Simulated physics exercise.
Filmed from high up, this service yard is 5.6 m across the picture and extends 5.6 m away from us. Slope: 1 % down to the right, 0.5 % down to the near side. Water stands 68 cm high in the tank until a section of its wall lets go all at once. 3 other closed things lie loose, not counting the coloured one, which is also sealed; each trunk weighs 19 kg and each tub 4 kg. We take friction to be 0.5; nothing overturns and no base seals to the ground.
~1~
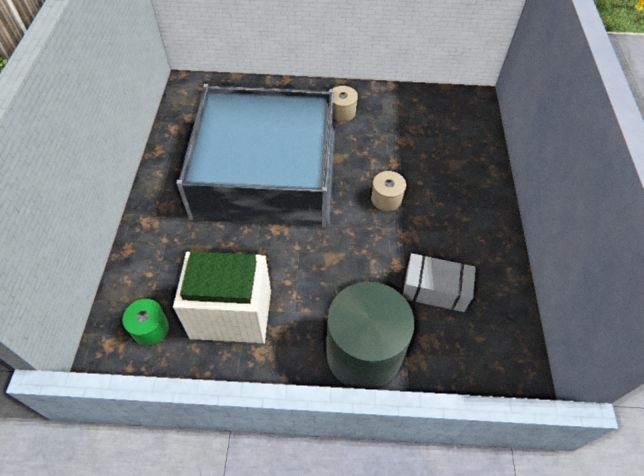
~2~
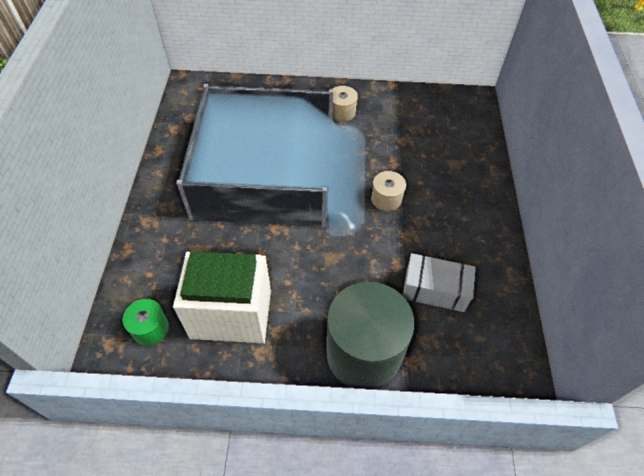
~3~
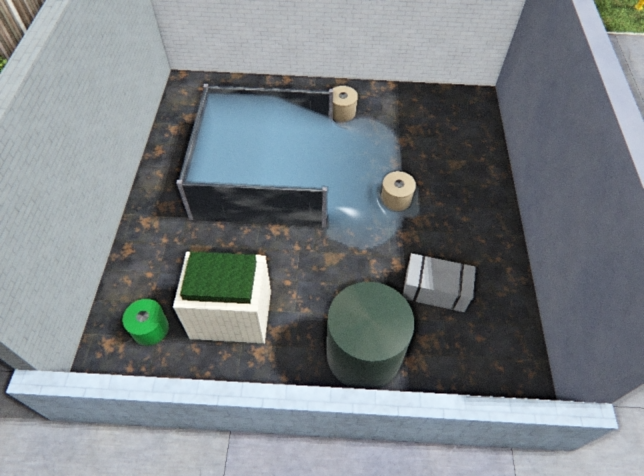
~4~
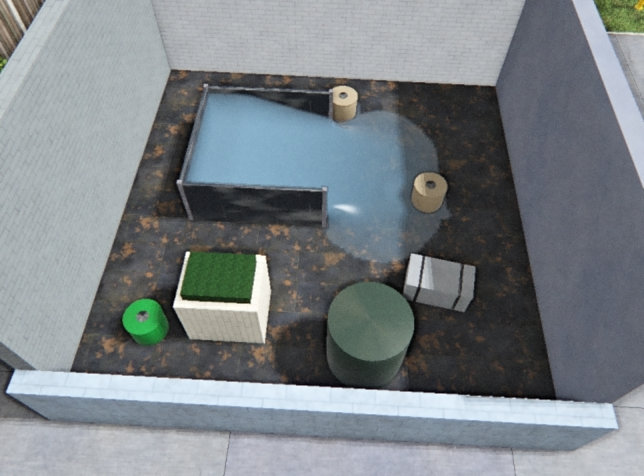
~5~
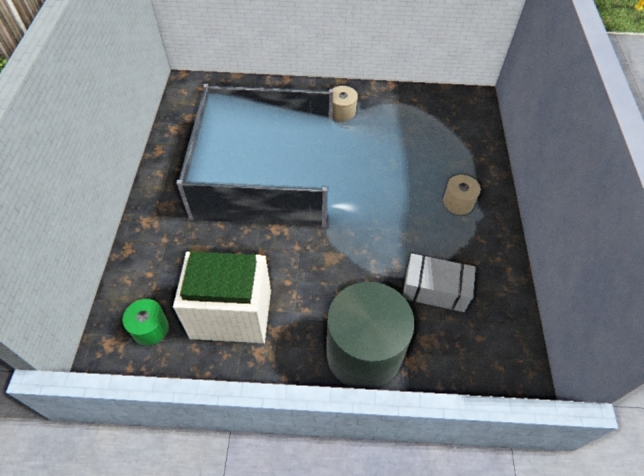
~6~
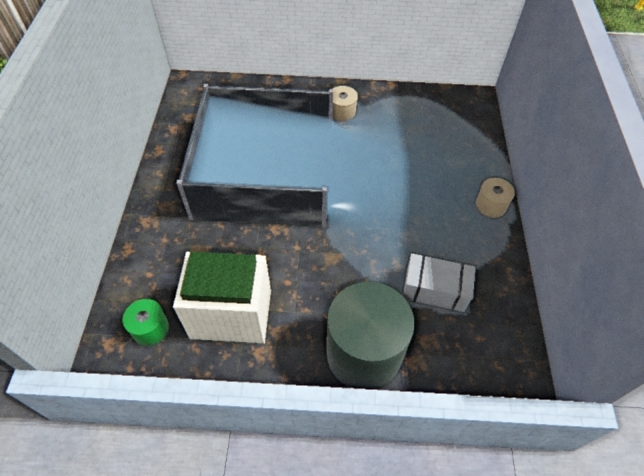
The footage shows water pouring from the open right side of a raised tank in a walled yard and spreading across the dark floor, pushing one tan drum rightward while the green tub and the other objects stay put.
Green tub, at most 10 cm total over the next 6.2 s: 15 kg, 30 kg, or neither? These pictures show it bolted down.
Lower mass.
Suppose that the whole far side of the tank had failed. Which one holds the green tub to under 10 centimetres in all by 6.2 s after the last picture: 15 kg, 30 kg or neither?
That way round, neither mass holds.
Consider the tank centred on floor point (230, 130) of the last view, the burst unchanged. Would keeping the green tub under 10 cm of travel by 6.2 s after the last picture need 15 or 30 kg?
Well, in that case the lighter one is plenty.
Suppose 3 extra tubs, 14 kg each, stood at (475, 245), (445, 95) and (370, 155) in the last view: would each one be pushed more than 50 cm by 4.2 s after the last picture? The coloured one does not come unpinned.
Going through them in turn, the answers are too far, too far and too far.
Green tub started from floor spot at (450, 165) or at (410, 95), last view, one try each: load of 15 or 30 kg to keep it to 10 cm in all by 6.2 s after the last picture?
At the first place nothing works, and at the second nothing works.
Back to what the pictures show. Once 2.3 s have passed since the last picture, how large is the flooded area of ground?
About 18 m2 is covered.
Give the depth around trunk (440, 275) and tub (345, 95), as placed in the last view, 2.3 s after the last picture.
About 15 and 3 cm.
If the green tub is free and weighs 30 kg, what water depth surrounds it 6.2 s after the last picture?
Something like 4 centimetres.
Then, 0.6 s after the last picture the green tub would be 0 cm from its start with 15 kg and 0 cm from its start with 30 kg; 0 cm of water round it then.
Then, 2.3 s after the last picture the green tub would be 0 cm from its start with 15 kg and 0 cm from its start with 30 kg; 0 cm of water round it then.
Then, 4.2 s after the last picture the green tub would be 0 cm from its start with 15 kg and 0 cm from its start with 30 kg; 3 cm of water round it then.
Then, 6.2 s after the last picture the green tub would be 0 cm from its start with 15 kg and 0 cm from its start with 30 kg; 4 cm of water round it then.
